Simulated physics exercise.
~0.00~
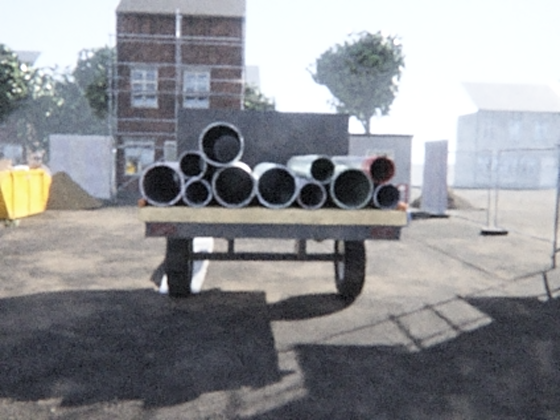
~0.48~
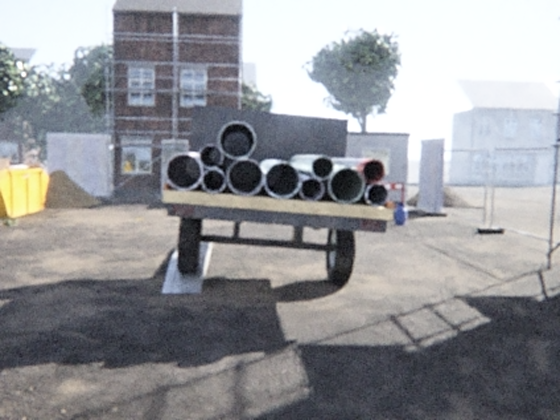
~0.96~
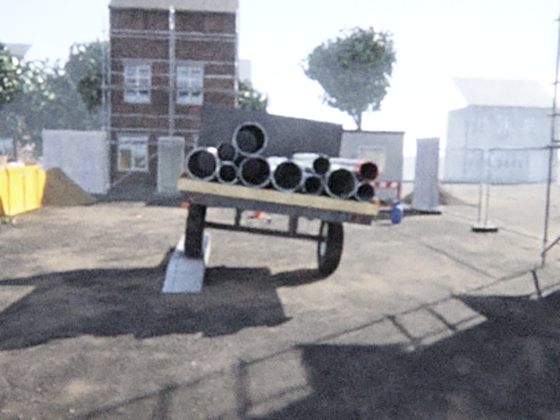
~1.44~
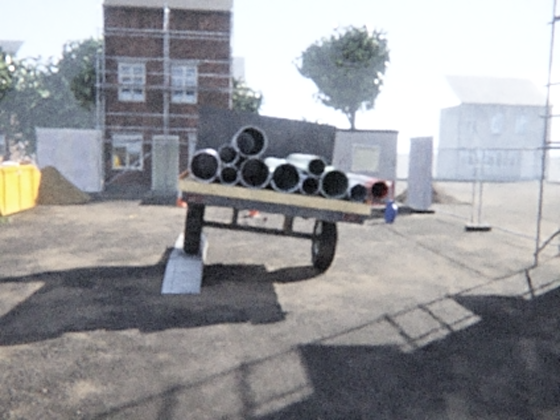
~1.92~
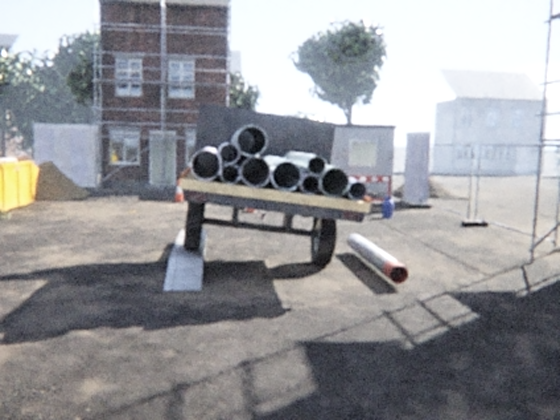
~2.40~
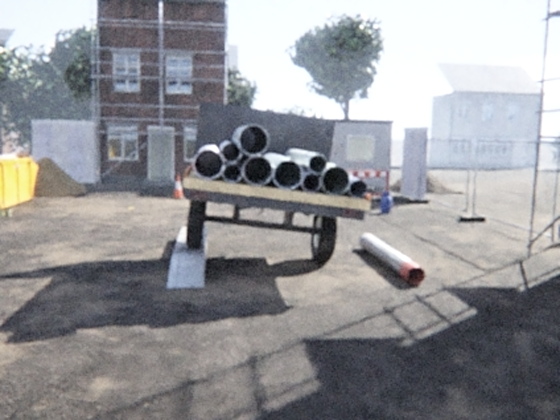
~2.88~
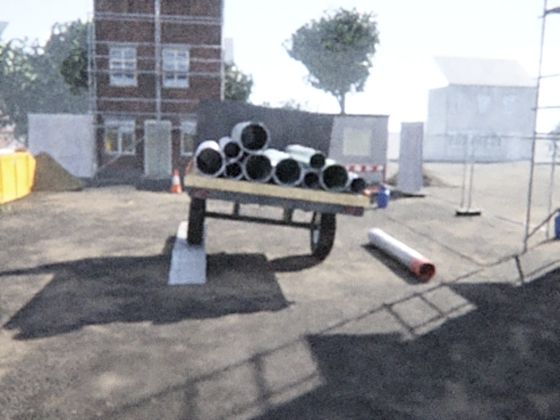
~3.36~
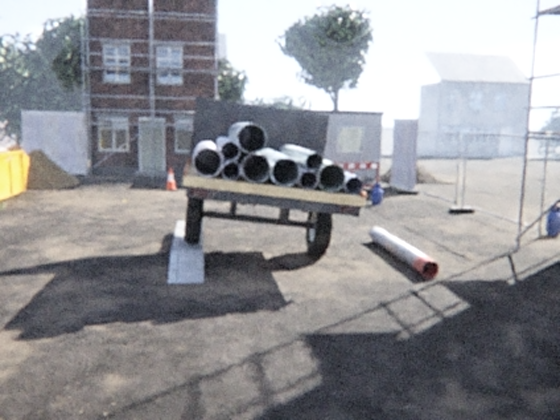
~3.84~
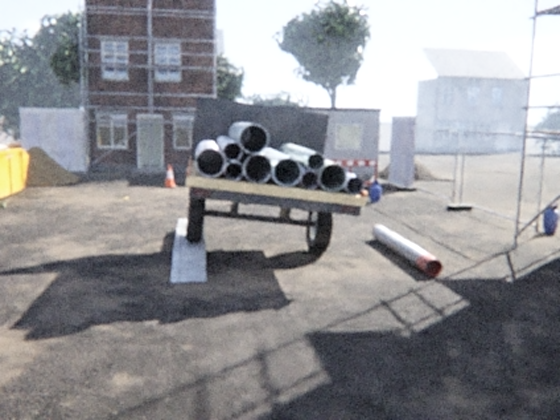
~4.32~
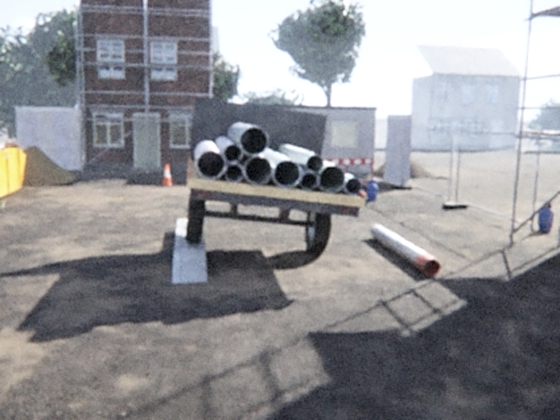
In the video, a flat trailer loaded with loose steel pipes creeps forward on a building site, its left wheel climbing a ramp so the deck tilts right. The red-marked pipe rolls off the right side and comes to rest on the ground, while the others stay aboard.
